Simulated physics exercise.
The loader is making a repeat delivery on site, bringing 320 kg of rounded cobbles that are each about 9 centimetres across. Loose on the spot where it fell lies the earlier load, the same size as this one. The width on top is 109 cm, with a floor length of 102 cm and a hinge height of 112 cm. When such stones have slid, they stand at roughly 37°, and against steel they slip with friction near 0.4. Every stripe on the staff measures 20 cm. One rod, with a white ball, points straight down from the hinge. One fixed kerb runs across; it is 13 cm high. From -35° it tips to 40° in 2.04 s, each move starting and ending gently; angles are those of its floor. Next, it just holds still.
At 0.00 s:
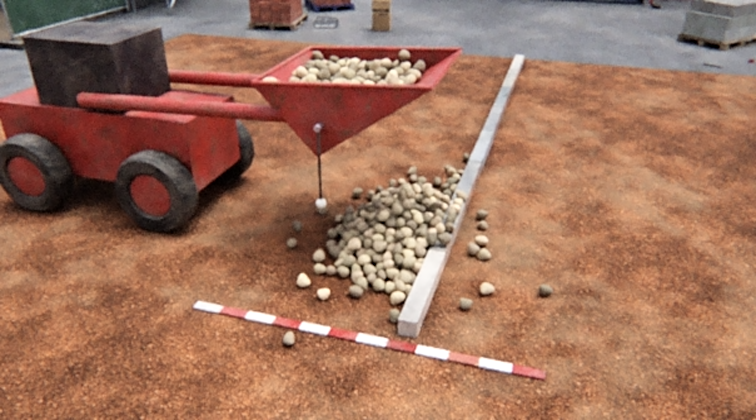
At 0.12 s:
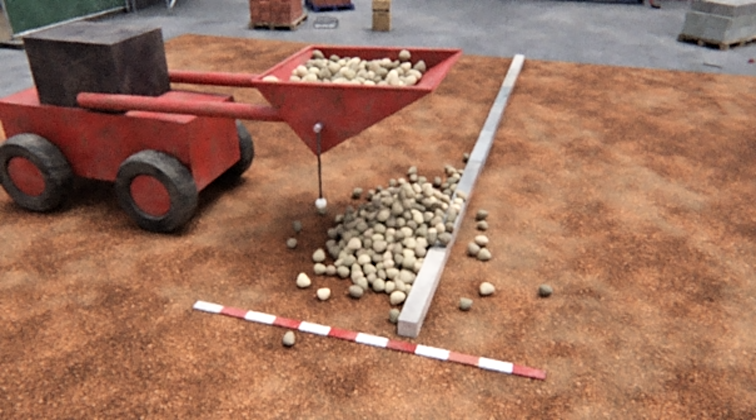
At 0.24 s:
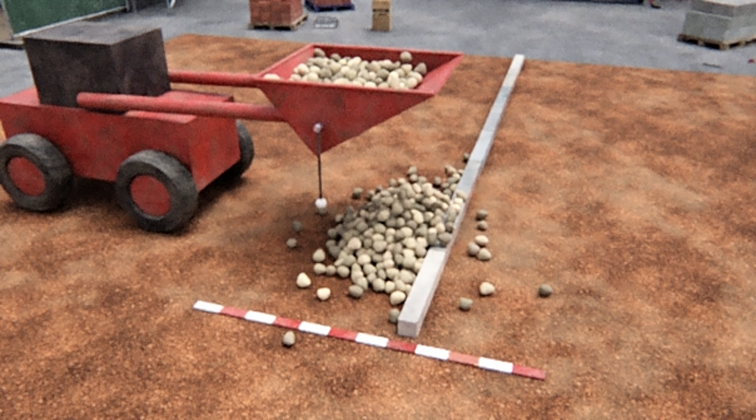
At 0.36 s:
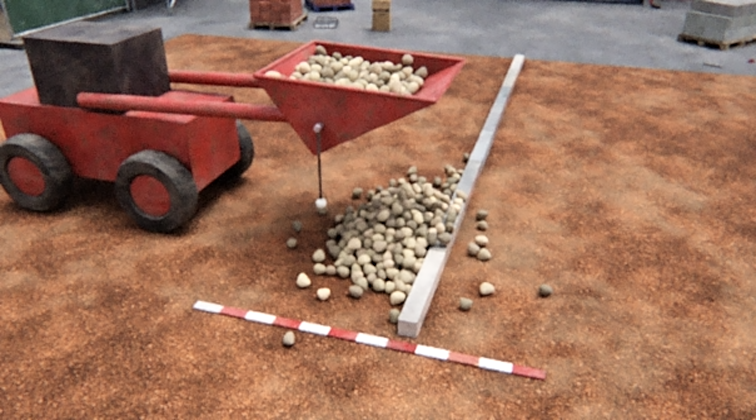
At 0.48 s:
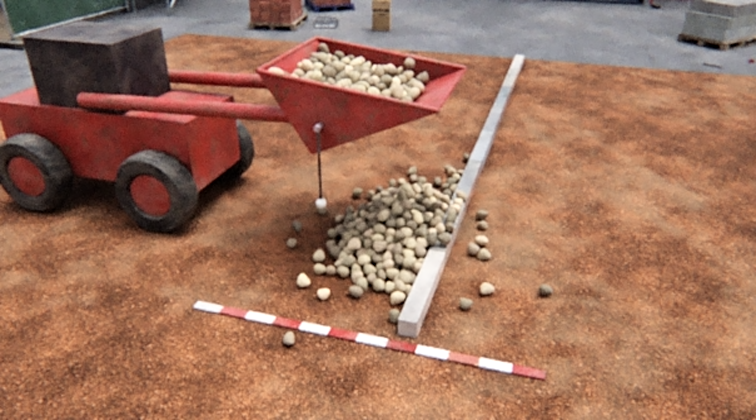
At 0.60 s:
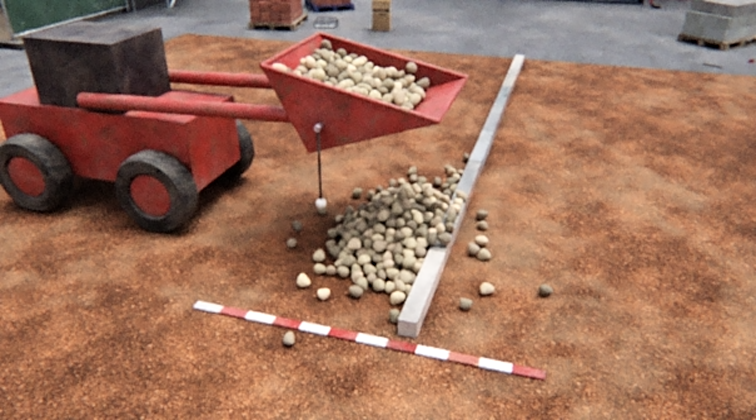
To begin with, a red four-wheeled machine holds a raised bucket of pale rounded stones above a similar heap lying against a long grey kerb. The bucket then slowly tilts, its right-hand lip dipping, and the stones inside shift slightly while the heap below stays still.
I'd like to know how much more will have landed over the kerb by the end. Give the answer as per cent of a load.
Roughly 63 in every hundred.
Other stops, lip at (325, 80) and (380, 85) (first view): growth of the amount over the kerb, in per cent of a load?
First some 0, then 15 per cent.
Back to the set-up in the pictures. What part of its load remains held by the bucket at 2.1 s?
Close to 25 in a hundred is still held.
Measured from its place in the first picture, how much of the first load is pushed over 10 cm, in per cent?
Close to 5 per cent.
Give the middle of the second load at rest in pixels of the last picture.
I'd put their centre close to (466, 237).
After 1.5 s the floor is at 28°; in per cent of one load, 100 in the bucket, 98 on this side of the kerb, 3 over the kerb; the foremost stones are at (487, 256).
After 2.1 s the floor is at 40°; in per cent of one load, 25 in the bucket, 144 on this side of the kerb, 31 over the kerb; the foremost stones are at (520, 260).
After 2.5 s the floor is at 40°; in per cent of one load, 2 in the bucket, 142 on this side of the kerb, 56 over the kerb; the foremost stones are at (576, 272).
After 5.2 s the floor is at 40°; in per cent of one load, 0 in the bucket, 134 on this side of the kerb, 66 over the kerb; the foremost stones are at (632, 277). Net gain over the kerb, 63.
